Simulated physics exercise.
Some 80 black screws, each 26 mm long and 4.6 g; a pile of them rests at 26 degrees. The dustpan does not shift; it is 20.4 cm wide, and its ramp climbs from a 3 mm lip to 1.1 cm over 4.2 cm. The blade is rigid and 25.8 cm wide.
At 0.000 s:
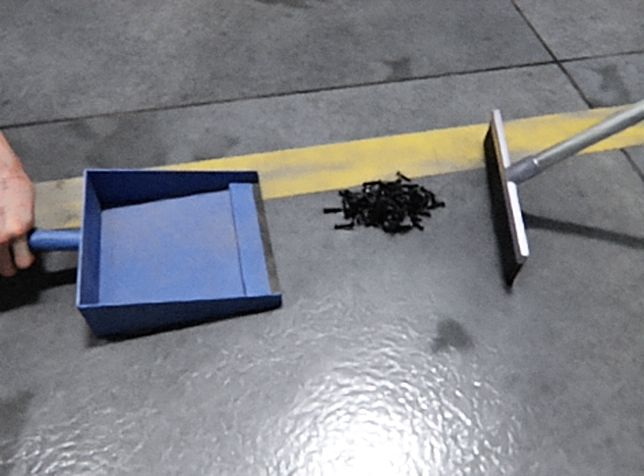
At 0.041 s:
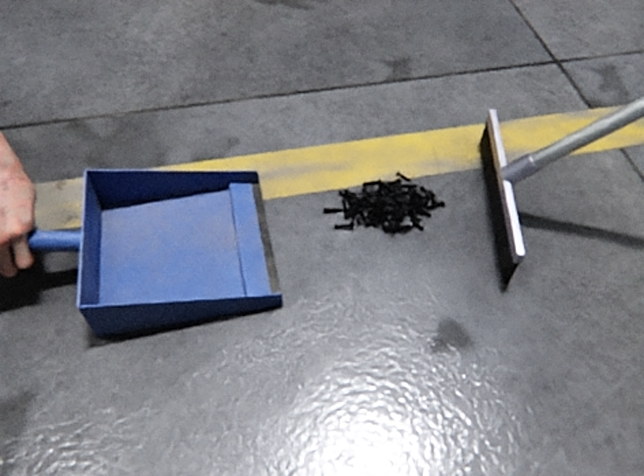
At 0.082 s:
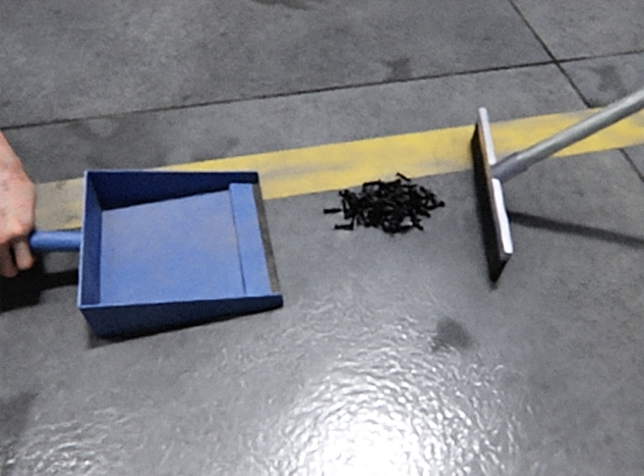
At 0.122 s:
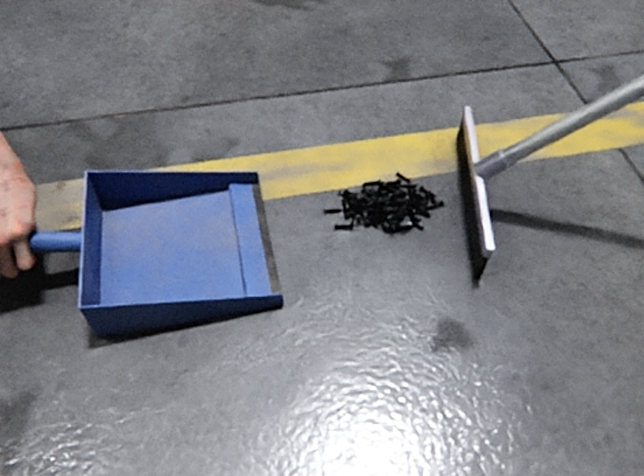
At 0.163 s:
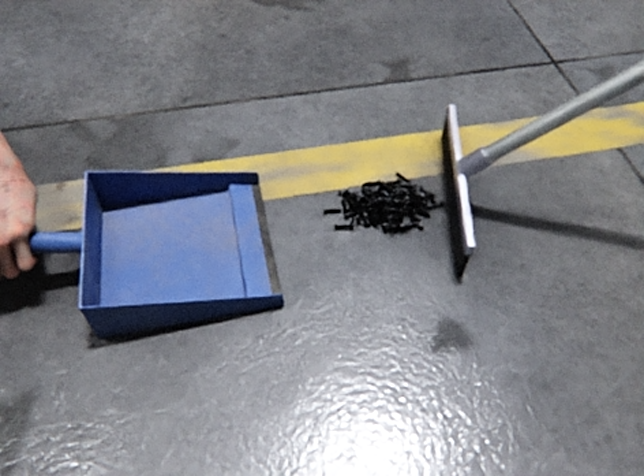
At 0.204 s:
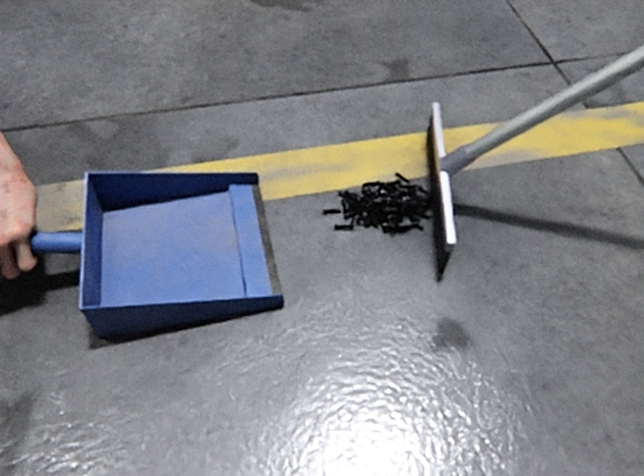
On a grey concrete floor crossed by a worn yellow stripe, a hand at the left holds a blue dustpan still, facing a small pile of black screws. From the right, a flat blade on a metal handle slides left across the floor, closing the gap until it meets the pile's right edge.
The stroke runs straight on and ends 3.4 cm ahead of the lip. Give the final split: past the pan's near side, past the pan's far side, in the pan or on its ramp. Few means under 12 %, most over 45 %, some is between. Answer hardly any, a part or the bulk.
Past the pan's near side: Hardly any; past the pan's far side: A part; in the pan or on its ramp: Hardly any.
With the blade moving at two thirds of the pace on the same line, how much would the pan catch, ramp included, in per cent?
It would be near 0 per cent.
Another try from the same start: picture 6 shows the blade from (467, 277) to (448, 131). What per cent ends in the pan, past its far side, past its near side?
Pan 0, far 0, near 0.
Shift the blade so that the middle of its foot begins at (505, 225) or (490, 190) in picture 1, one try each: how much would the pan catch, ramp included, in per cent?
Some 0 and 10 per cent.
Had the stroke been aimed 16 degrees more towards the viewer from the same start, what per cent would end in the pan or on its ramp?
Then about 0 per cent.
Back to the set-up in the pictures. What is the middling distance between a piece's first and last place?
About 16 cm.
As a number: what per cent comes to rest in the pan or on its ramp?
Some 5 per cent.
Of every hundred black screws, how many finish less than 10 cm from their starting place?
Roughly 5 per cent.
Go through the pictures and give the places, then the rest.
Blade from (522, 259) to (494, 118), moved 0.0 cm, 0 of the pieces shifted so far; middle of the pieces at (387, 201); pan at (171, 254), in the first picture.
Blade from (518, 258) to (491, 118), moved 0.5 cm, 0 of the pieces shifted so far; middle of the pieces at (387, 201), in the second picture.
Blade from (506, 256) to (481, 116), moved 1.9 cm, 0 of the pieces shifted so far; middle of the pieces at (387, 201), in the third picture.
Blade from (488, 253) to (466, 114), moved 4.0 cm, 0 of the pieces shifted so far; middle of the pieces at (387, 202), in the fourth picture.
Blade from (469, 250) to (450, 113), moved 6.2 cm, 0 of the pieces shifted so far; middle of the pieces at (387, 202), in the fifth picture.
Blade from (450, 246) to (434, 111), moved 8.5 cm, 3 of the pieces shifted so far; middle of the pieces at (387, 202); pan at (172, 256). Its pace works out near 0.55 m/s, heading 23 degrees away from the viewer's side, in the sixth picture.
After 0.38 s, middle of the blade 15 cm from the lip; 0 % over the lip, far side 5 %, near side 0 %.
After 0.50 s, middle of the blade 9 cm from the lip; 0 % over the lip, far side 15 %, near side 0 %.
After 0.75 s, middle of the blade 7 cm from the lip; 5 % over the lip, far side 25 %, near side 0 %.
At rest (1.3 s), near side 0 %, far side 25 %, pan 5 %, in front of the lip or behind the blade 70 %.
